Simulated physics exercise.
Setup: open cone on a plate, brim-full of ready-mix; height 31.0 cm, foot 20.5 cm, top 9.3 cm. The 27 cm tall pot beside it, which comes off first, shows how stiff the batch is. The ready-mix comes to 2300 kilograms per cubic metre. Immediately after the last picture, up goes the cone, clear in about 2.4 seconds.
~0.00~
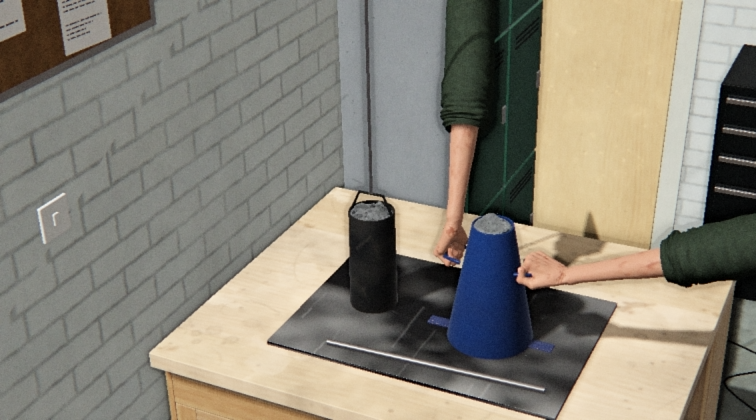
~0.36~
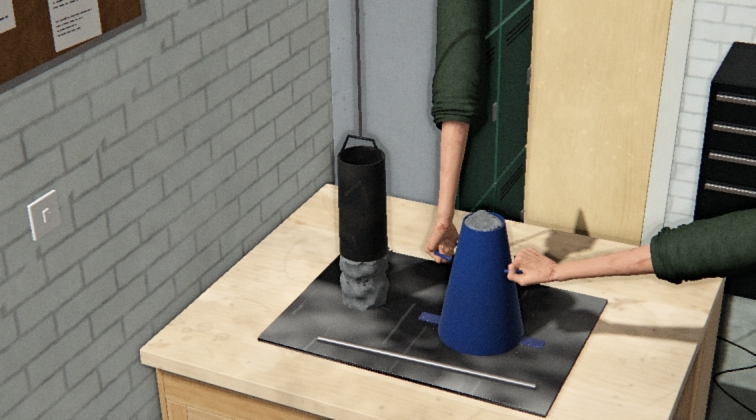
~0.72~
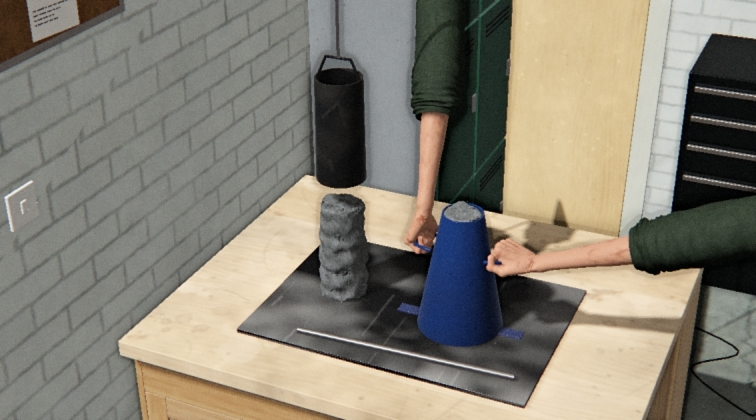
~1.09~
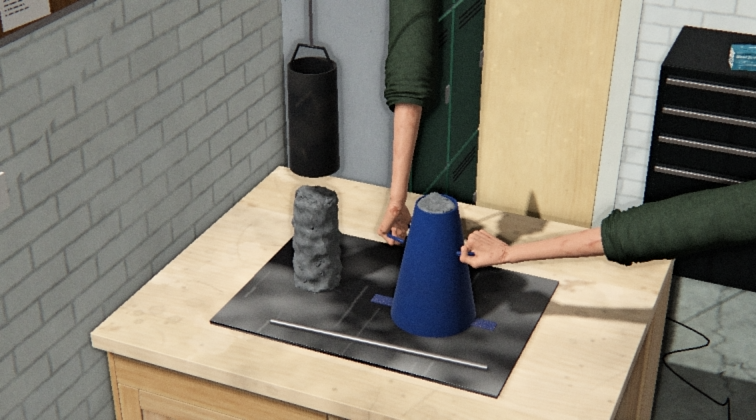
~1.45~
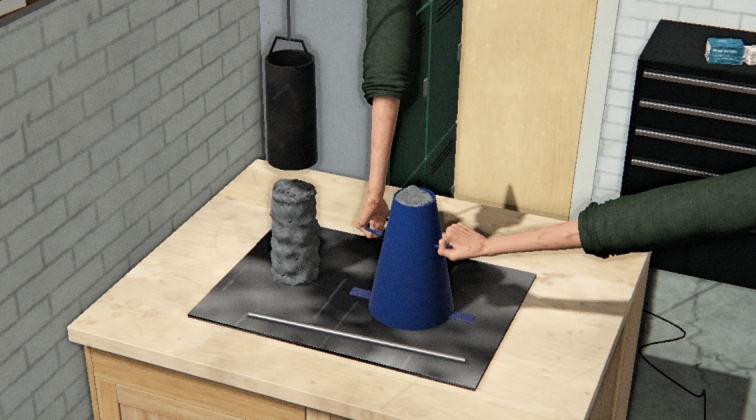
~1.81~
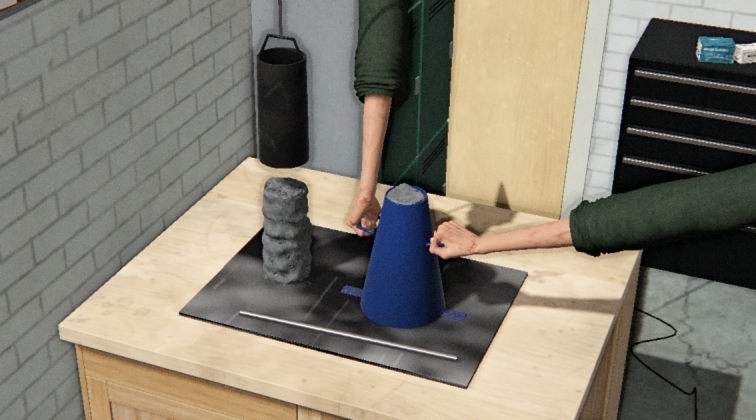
A black cylindrical pot lifts straight up off the dark plate, uncovering a lumpy grey column of wet mix that stays standing. The pot then hangs above and behind the column while the view shifts, and two green-sleeved arms keep their hands at the unmoved blue cone on the right.
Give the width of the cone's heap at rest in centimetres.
I'd put it at some 20 centimetres.
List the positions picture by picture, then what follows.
Middle of the pot's mouth at (372, 211), still down; middle of the cone's top at (493, 226), not yet moved, in the first frame.
Middle of the pot's mouth at (361, 157), raised 14 cm; middle of the cone's top at (484, 222), not yet moved, in the second frame.
Middle of the pot's mouth at (339, 78), raised 33 cm; the heap from the pot 26 cm high and 12 cm wide, top at (342, 203); middle of the cone's top at (463, 214), not yet moved, in the third frame.
Middle of the pot's mouth at (312, 67), raised 33 cm; the heap from the pot 26 cm high and 12 cm wide, top at (316, 195); middle of the cone's top at (437, 205), not yet moved, in the fourth frame.
Middle of the pot's mouth at (290, 59), raised 33 cm; the heap from the pot 26 cm high and 13 cm wide, top at (293, 188); middle of the cone's top at (415, 198), not yet moved, in the fifth frame.
Middle of the pot's mouth at (282, 57), raised 33 cm; the heap from the pot 26 cm high and 13 cm wide, top at (285, 187); middle of the cone's top at (406, 196), not yet moved, in the sixth frame.
By 2.4 s, the cone is up 7.0 cm; the ready-mix has come down 0.1 cm to 31 cm and is 21 cm wide.
By 3.0 s, the cone is up 19 cm; the ready-mix has come down 0.1 cm to 31 cm and is 21 cm wide.
By 3.6 s, the cone is up 31 cm; the ready-mix has come down 0.0 cm to 31 cm and is 21 cm wide.
By 4.3 s, the cone is clear; the ready-mix has come down 0.0 cm to 31 cm and is 21 cm wide.
By 7.4 s, at rest, the cone is clear; the ready-mix has come down 0.0 cm to 31 cm and is 21 cm wide.
